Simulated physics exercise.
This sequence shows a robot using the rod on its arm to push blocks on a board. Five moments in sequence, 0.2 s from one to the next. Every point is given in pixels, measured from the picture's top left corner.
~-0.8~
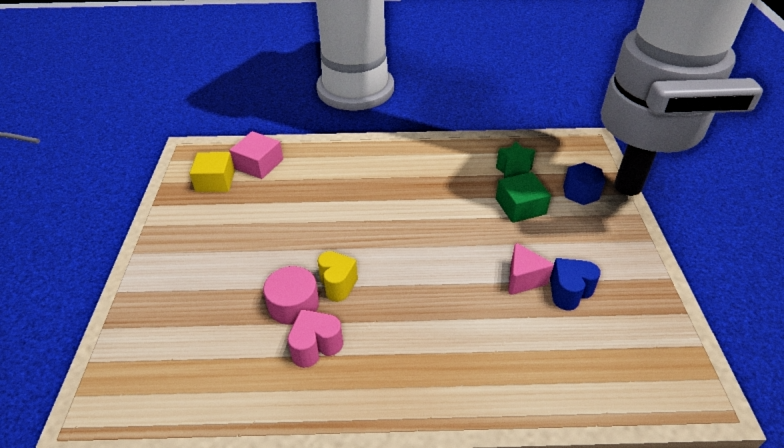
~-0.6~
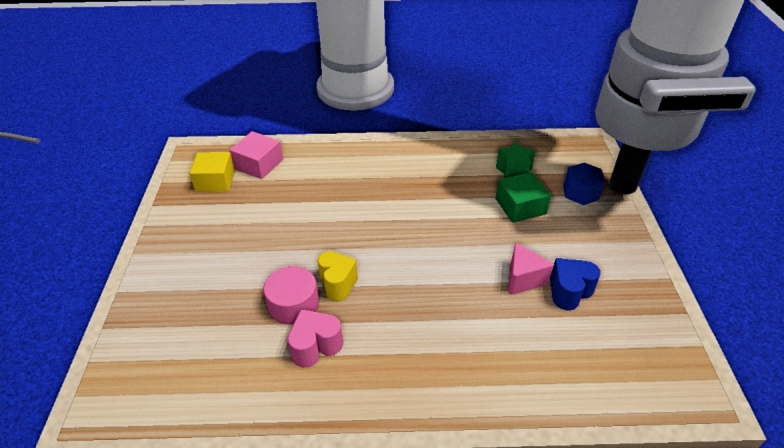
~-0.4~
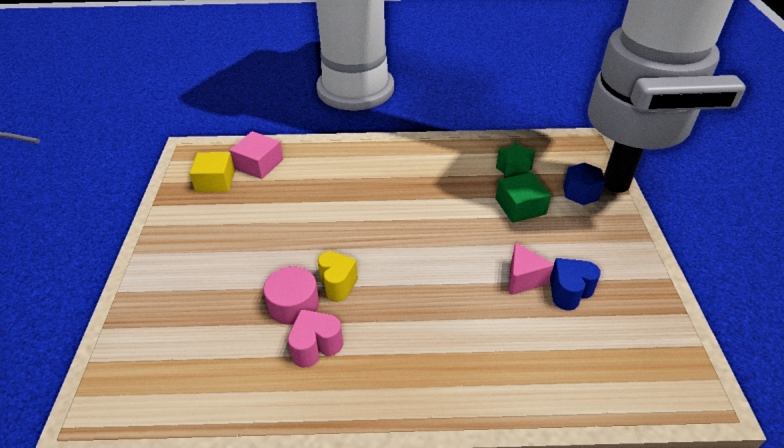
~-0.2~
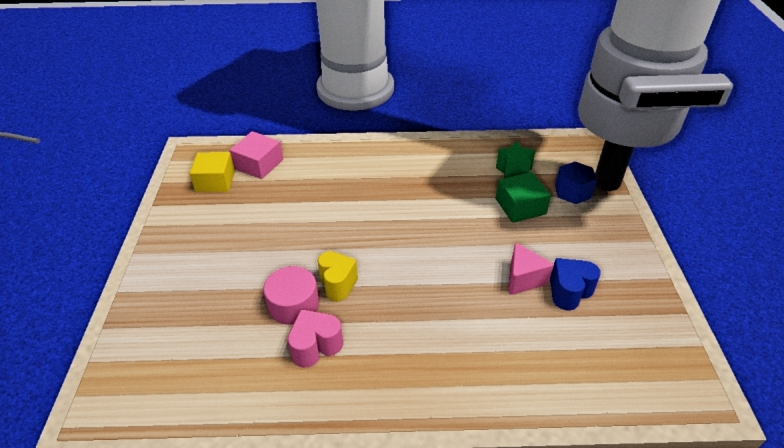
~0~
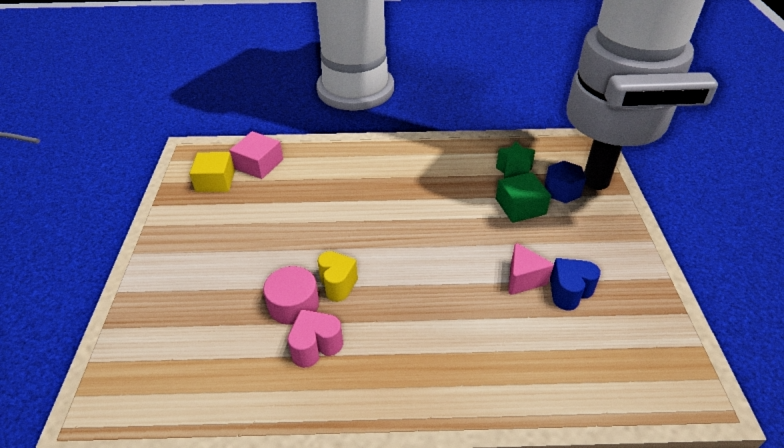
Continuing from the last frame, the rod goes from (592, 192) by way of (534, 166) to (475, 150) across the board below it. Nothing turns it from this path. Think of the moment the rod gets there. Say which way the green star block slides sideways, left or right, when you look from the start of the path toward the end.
Moves left.
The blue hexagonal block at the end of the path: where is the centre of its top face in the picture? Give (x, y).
Around (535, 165).
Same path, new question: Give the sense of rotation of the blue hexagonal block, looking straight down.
From the top: Counterclockwise.
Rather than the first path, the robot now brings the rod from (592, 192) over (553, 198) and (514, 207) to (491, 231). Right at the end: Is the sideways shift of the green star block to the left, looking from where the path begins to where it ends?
No, I don't think so.
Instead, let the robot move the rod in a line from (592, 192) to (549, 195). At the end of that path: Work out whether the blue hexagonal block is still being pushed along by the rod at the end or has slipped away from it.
Most likely the blue hexagonal block stays ahead.
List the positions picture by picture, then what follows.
In the first picture, rod's lower end at (628, 187); green star block at (518, 152); green four-sided block at (525, 187); blue hexagonal block at (587, 173).
In the second picture, rod at (623, 186); blocks still.
In the third picture, rod at (616, 184); blocks still.
In the fourth picture, rod at (607, 183); blue hexagonal block at (578, 172).
In the fifth picture, rod at (596, 182); green star block at (518, 152); green four-sided block at (525, 187); blue hexagonal block at (567, 171).
The first path, step by step. One third of the way, rod at (556, 162); green star block at (515, 152), turned 15° clockwise; green four-sided block at (522, 188); blue hexagonal block at (541, 167), turned 45° anticlockwise.
Two thirds of the way, rod at (515, 150); green star block at (500, 152); green four-sided block at (521, 190), turned 15° anticlockwise; blue hexagonal block at (535, 165), turned 60° anticlockwise.
At the end, rod at (476, 140); green star block at (493, 151), turned 25° anticlockwise; green four-sided block at (521, 190), turned 15° anticlockwise; blue hexagonal block at (535, 165), turned 60° anticlockwise.
